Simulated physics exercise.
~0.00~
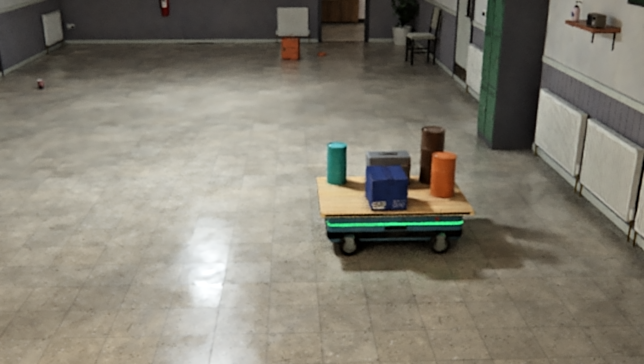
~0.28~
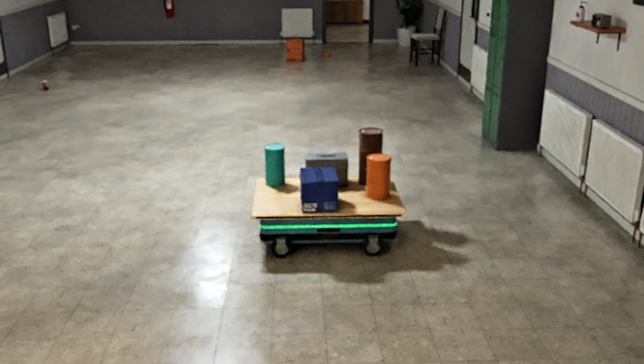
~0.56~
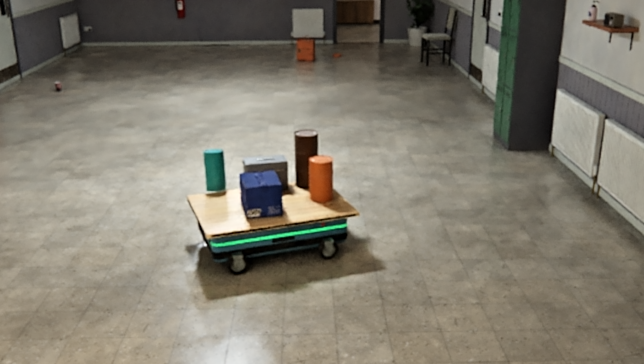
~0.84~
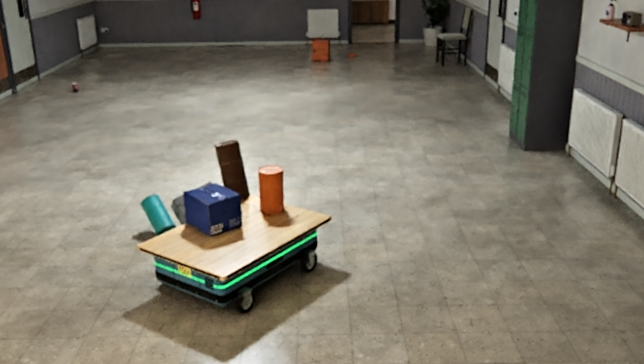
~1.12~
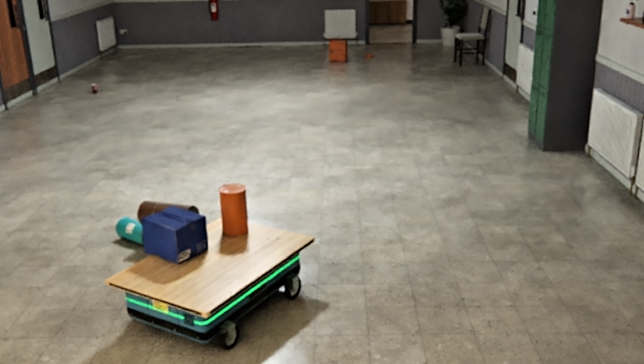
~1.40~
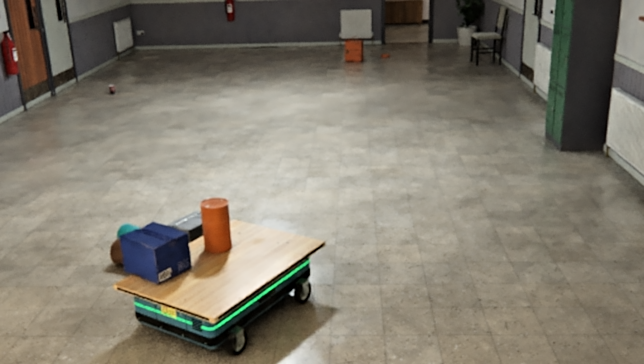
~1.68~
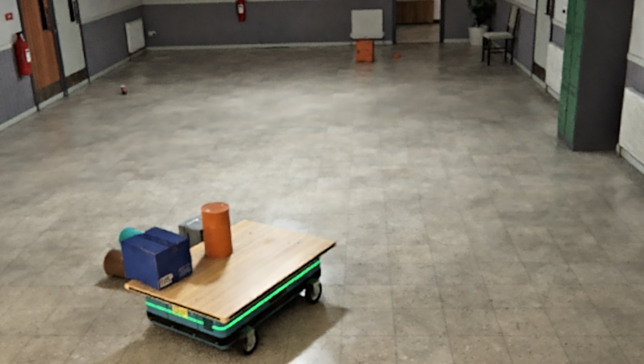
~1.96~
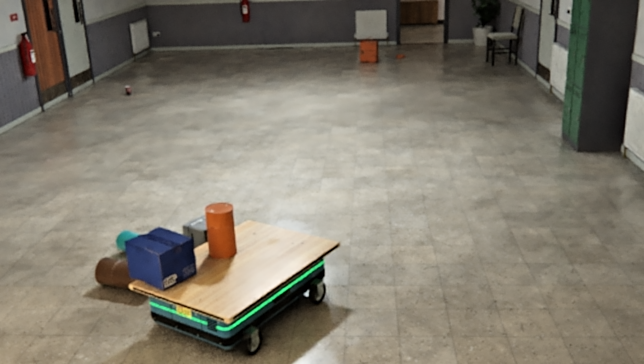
A low flat cart with a wooden deck and a glowing green strip rolls across a grey tiled hall, seen from slightly above, carrying a turquoise canister, a grey toolbox, a blue box, a brown canister and an orange canister. It moves left, then swings around as it comes nearer. During the turn the turquoise canister, the grey toolbox and the brown canister tip and drop off the far left side. The cart comes to a stop, with the blue box at the deck's left edge, the orange canister still upright beside it, and the three fallen items lying on the floor behind.
